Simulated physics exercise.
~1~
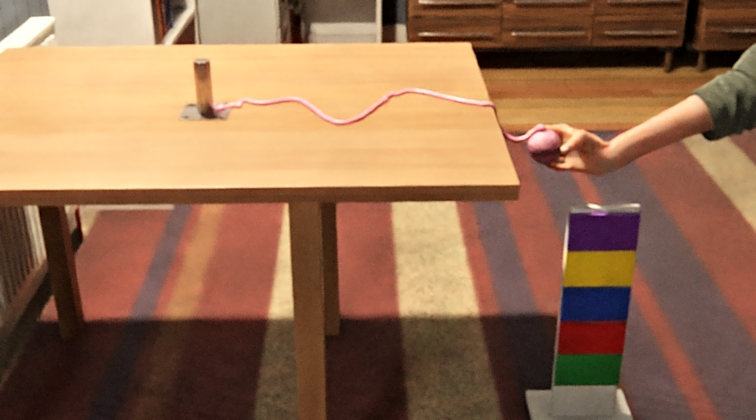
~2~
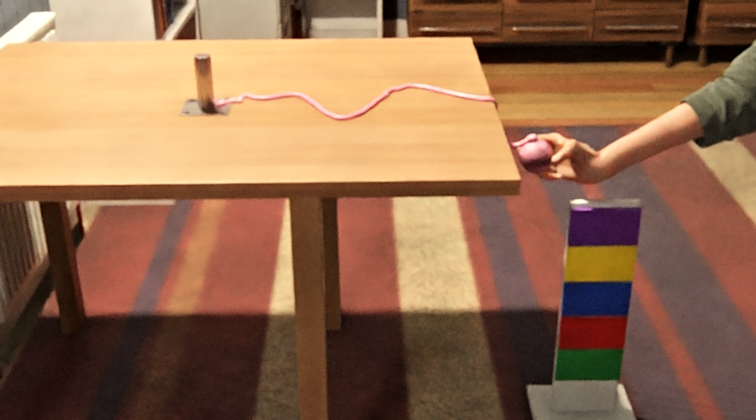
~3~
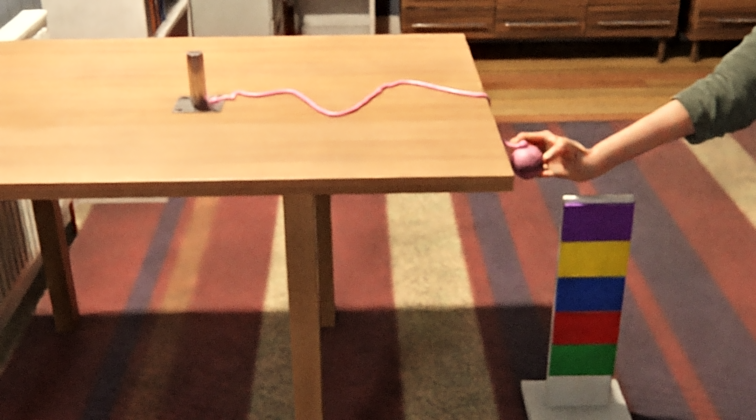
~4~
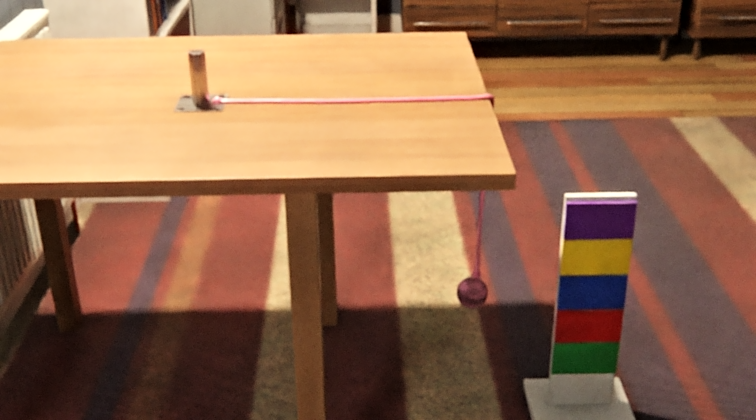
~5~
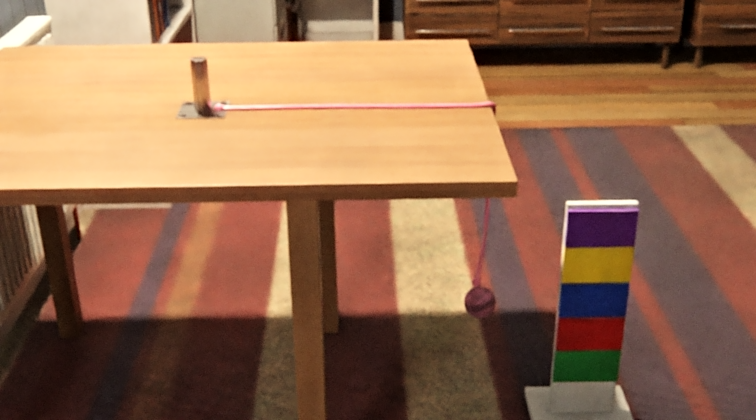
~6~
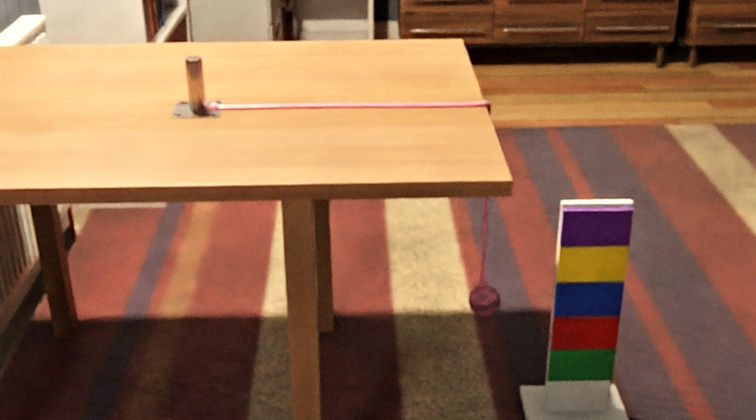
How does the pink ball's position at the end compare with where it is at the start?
At the start the pink ball is held in the hand just off the right end of the table, above the banded stand. At the end it is lower and further left, hanging from its string below the table edge, level with the blue band.
